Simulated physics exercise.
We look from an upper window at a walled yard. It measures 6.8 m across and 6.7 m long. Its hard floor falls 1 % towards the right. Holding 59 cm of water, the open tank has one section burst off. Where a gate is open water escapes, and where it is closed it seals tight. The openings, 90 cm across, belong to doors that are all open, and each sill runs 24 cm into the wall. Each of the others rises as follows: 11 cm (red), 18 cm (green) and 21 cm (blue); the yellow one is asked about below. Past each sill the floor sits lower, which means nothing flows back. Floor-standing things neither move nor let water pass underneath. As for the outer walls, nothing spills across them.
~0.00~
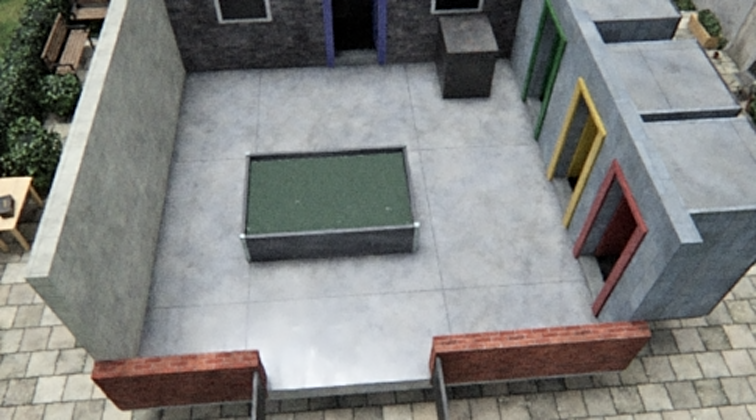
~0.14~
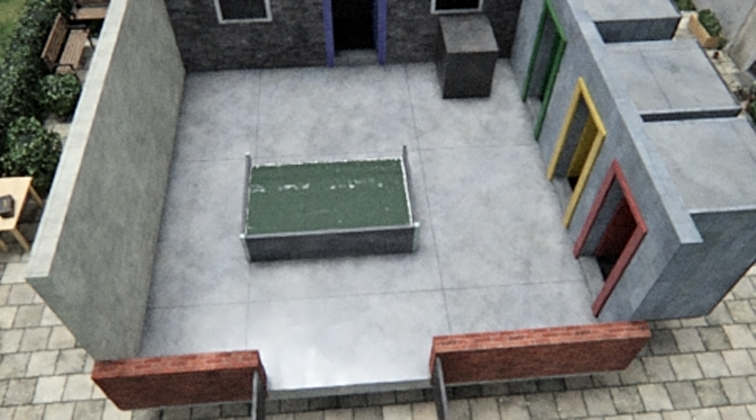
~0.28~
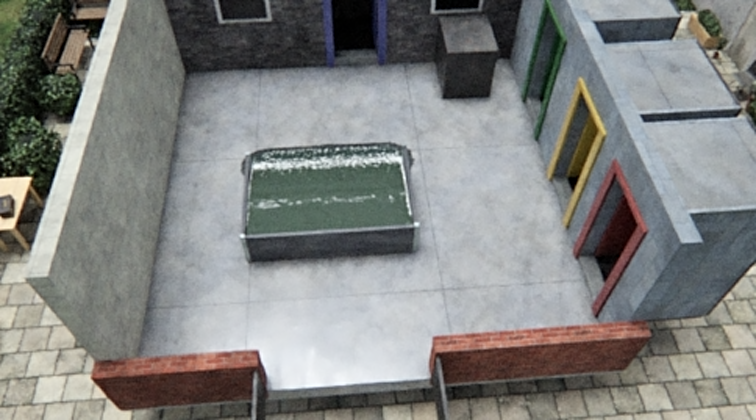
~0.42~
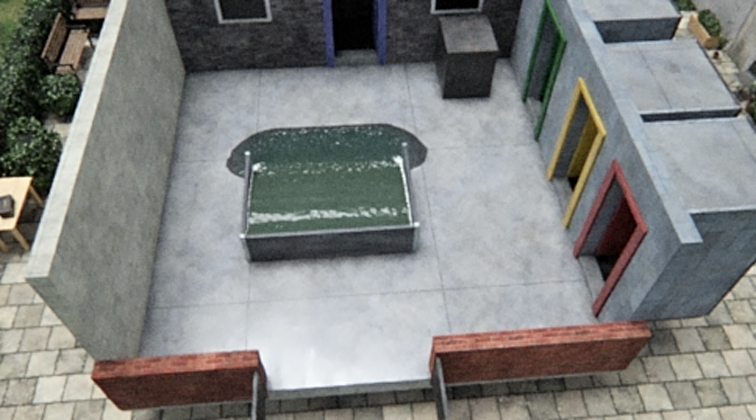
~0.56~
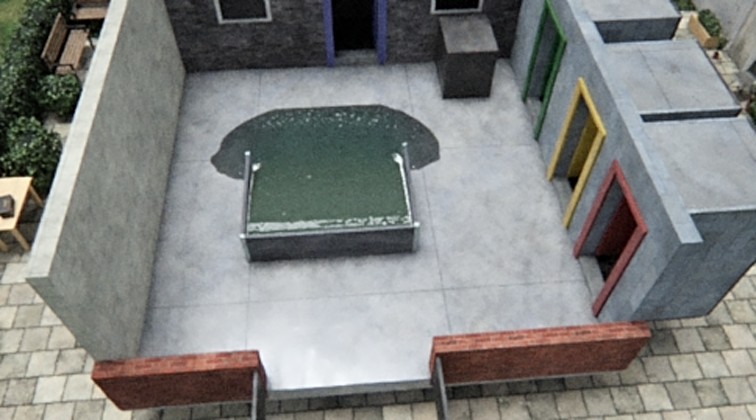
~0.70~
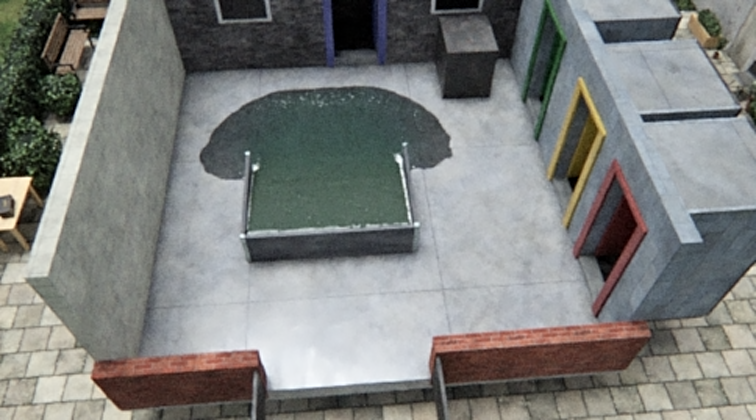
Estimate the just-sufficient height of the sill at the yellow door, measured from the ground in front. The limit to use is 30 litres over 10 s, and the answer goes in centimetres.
I would say 6.5 cm.
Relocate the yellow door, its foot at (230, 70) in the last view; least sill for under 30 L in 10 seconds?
Something near 15 cm.
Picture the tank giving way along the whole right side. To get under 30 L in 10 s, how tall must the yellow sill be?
It should stand roughly 28 cm high.
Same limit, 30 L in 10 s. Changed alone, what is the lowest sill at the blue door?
At blue, about 26 cm.
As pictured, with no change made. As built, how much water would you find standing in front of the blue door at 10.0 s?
It comes to about 6.0 centimetres deep.
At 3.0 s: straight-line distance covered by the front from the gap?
Around 4.8 m from the gap.
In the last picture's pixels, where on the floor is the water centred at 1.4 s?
I'd put it close to (329, 158).
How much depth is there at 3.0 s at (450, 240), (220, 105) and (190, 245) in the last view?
First 0, then 14, then 0 cm.
After 1.4 s water covers 35 % of the floor, deepest (36 cm) near (326, 67); it has not reached the yellow door.
After 3.0 s water covers 40 % of the floor, deepest (32 cm) near (430, 68); it has not reached the yellow door.
After 10.0 s water covers 95 % of the floor, deepest (13 cm) near (381, 259); 8 cm at the yellow door, 0 litres in over its 14 cm sill.
At the yellow door as built, the water arrived by 4.1 s and peaked near 10 cm at 5.6 s.
Run again over the same 10 s with other heights there, 45 litres in over 5.5 cm, 18 litres over 7.5 cm. The limit of 30 litres is kept from about 6.5 cm up.
